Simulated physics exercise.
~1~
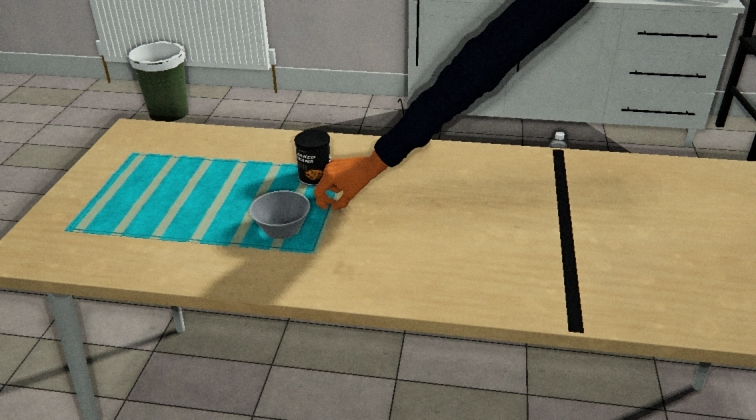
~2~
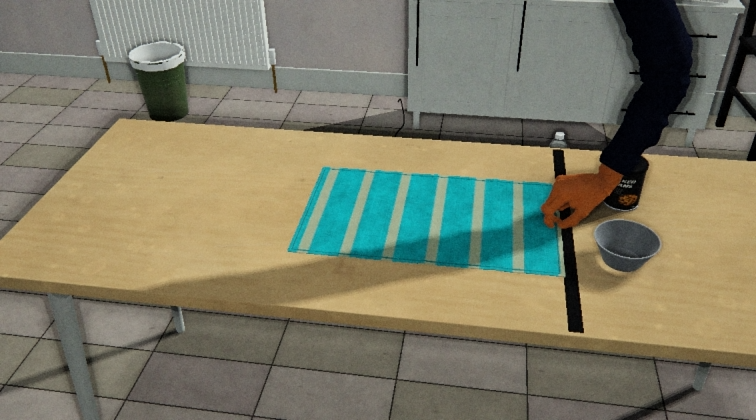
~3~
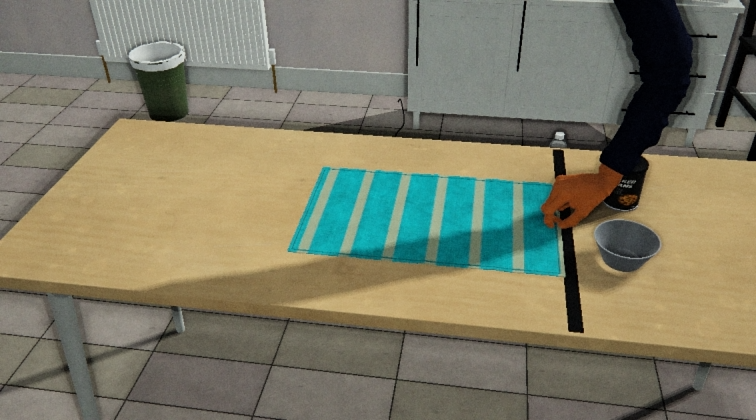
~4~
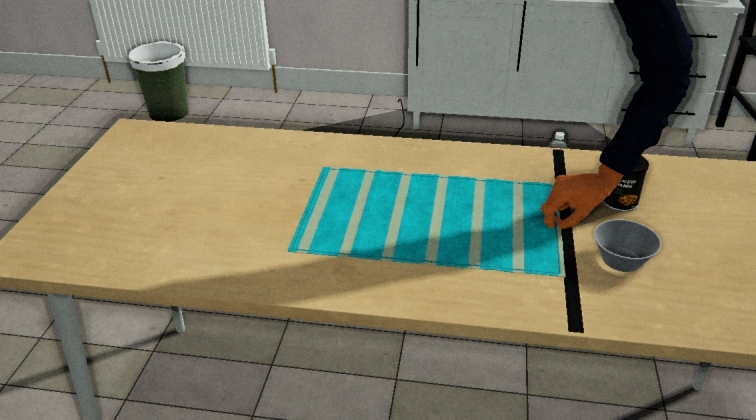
An arm in a dark sleeve pulled a striped turquoise cloth rightward along a table with a black tin and grey bowl on it, stopping at the black tape, and both items ended up off the cloth, resting beyond its front edge.
